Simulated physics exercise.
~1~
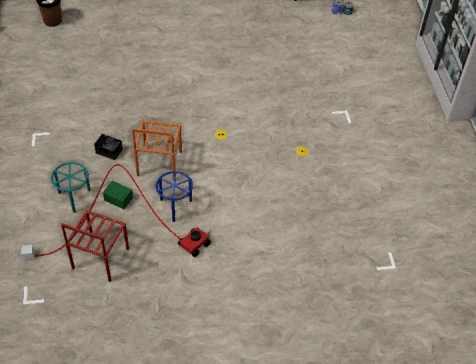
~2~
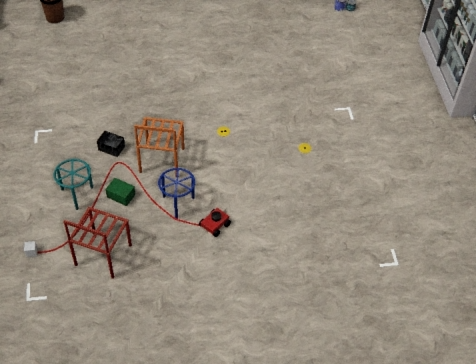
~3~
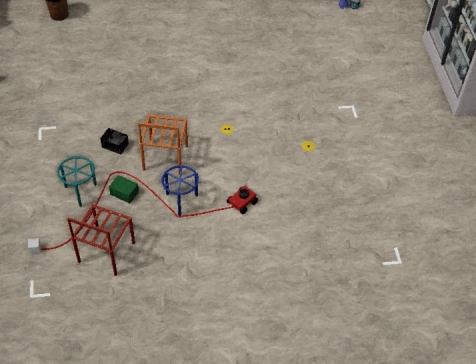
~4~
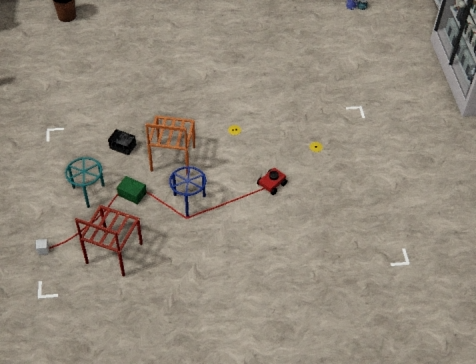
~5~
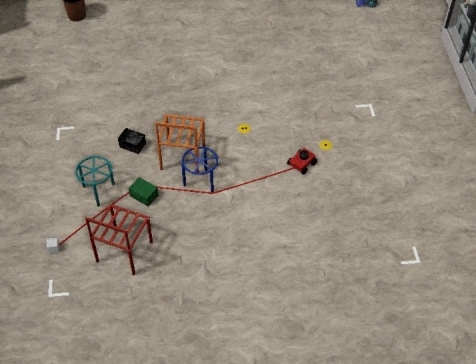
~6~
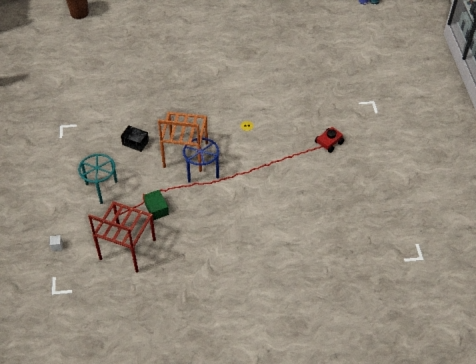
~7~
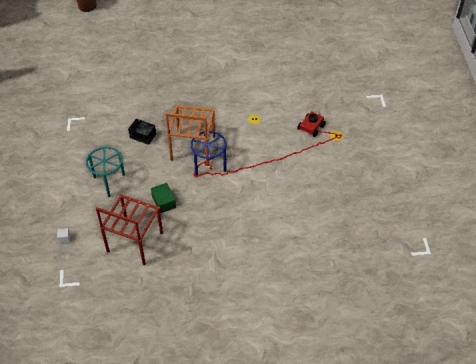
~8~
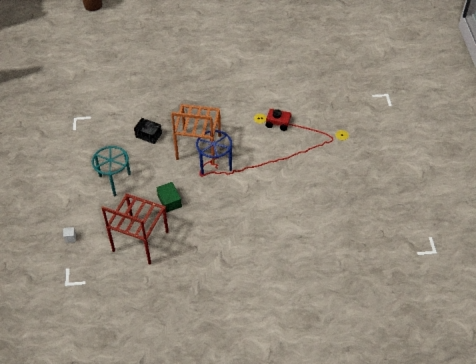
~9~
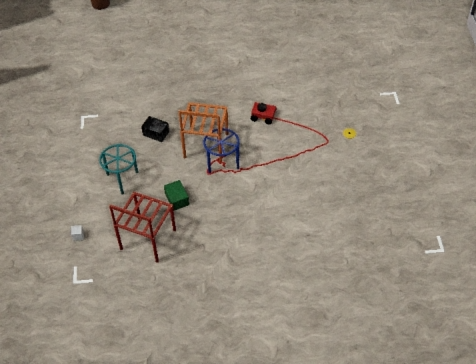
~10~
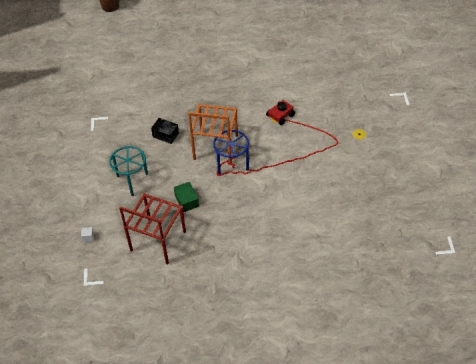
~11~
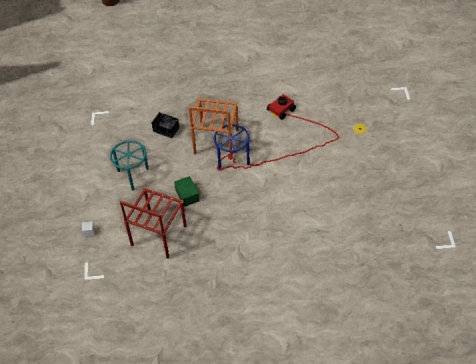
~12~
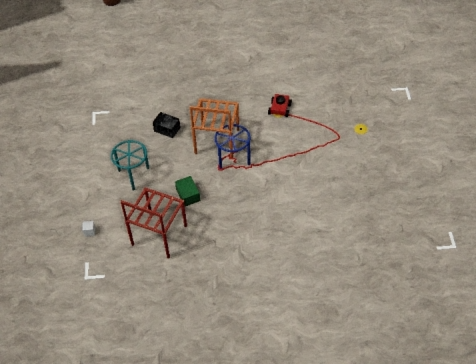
A red chair-like frame stands at the left of a mottled grey-brown floor seen from high above, near teal and blue round stools, an orange frame, and black and green boxes. A small red cart, tied by a red cord to a pale block at the far left, drives right and upward toward the farther yellow mark. The cord straightens, drags the blue stool upward and shifts the green box, then comes loose from the block. The cart turns left to the other yellow mark, trailing the cord from the blue stool. It finally stops above and right of the orange frame, the cord curving behind it.
